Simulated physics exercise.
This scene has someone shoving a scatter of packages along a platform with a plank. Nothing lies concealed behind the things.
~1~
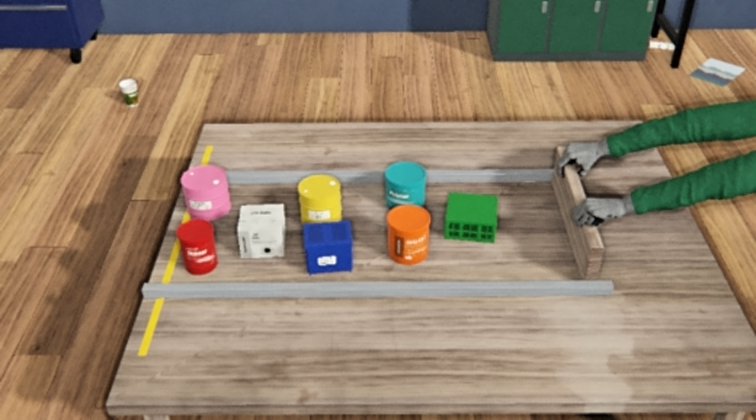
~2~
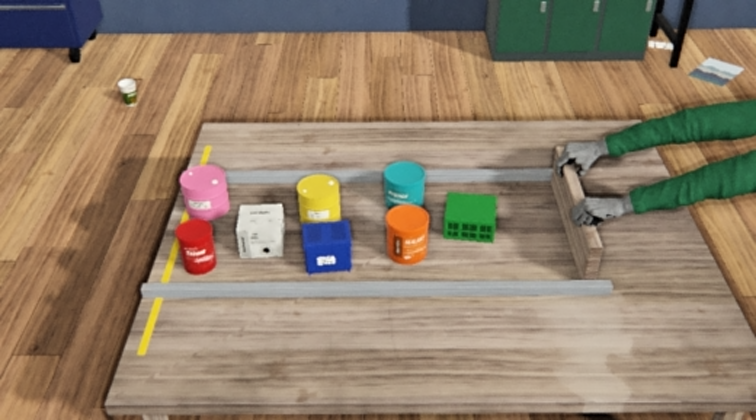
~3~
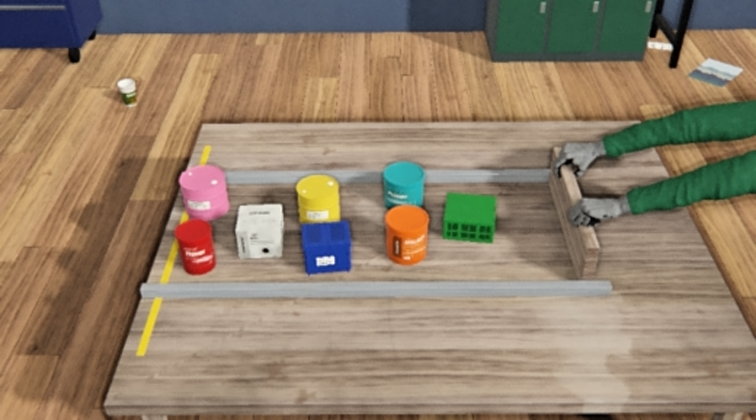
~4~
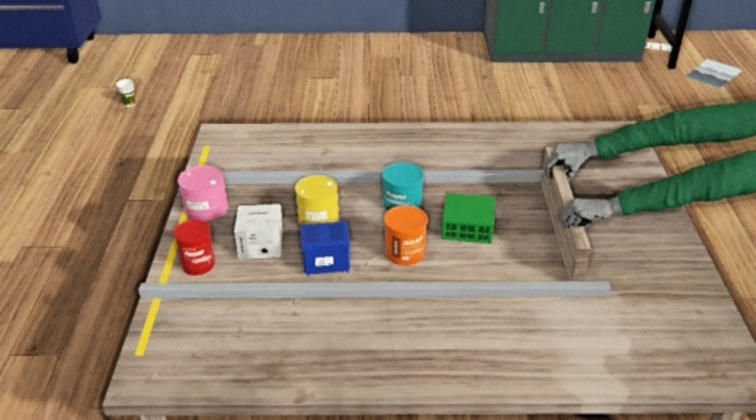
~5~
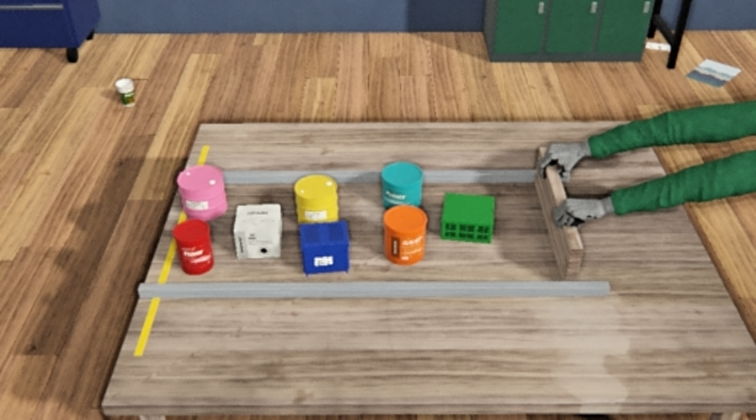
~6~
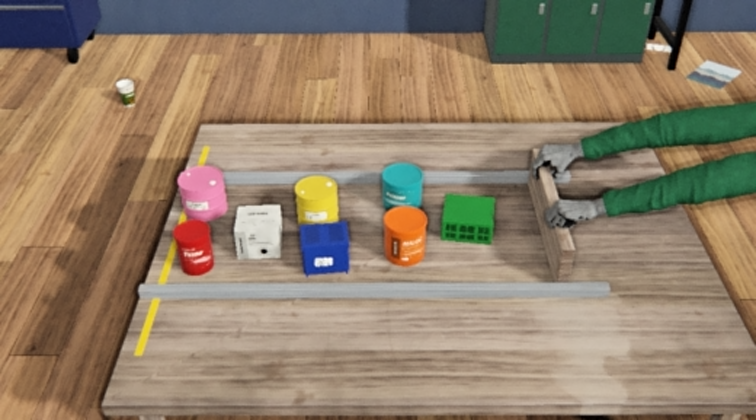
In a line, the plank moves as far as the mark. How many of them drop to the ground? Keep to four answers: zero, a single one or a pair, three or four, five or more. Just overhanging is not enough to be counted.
The answer is five or more.
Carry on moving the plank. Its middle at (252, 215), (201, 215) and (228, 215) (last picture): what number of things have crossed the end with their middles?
In order: 2, 5, 4.
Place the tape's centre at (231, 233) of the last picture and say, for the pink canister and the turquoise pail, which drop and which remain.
Outcome - pink canister: It does not stay; turquoise pail: It stays where it is.
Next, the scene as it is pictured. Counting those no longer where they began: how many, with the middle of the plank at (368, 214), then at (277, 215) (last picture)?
The count reaches 5 first and 8 second.
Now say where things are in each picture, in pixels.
In the first picture, pink canister (206, 193); red pail (198, 248); white box (262, 231); plank (575, 212); tape (182, 233).
In the second picture, red pail (197, 247); plank (574, 212).
In the third picture, white box (261, 231); yellow canister (319, 203).
In the fourth picture, pink canister (204, 193); orange pail (405, 236).
In the fifth picture, red pail (194, 248); green crate (468, 218).
In the sixth picture, pink canister (203, 193); red pail (195, 248); white box (259, 232); plank (549, 214); tape (178, 234).
Early on, none off yet; pink canister at rest near (203, 193); red pail at rest near (195, 248); white box at rest near (259, 232).
A while later, none off yet; pink canister at rest near (203, 193); red pail at rest near (195, 248); white box travelled a little near (253, 233).
Further along, none off yet; pink canister travelled about its own width near (167, 183); red pail leaning a little near (133, 250); white box travelled well along near (171, 236).
Finally, the number that fall off is five or more; lost, green crate, orange pail, turquoise pail, blue tote, yellow canister, white box, red pail and pink canister.
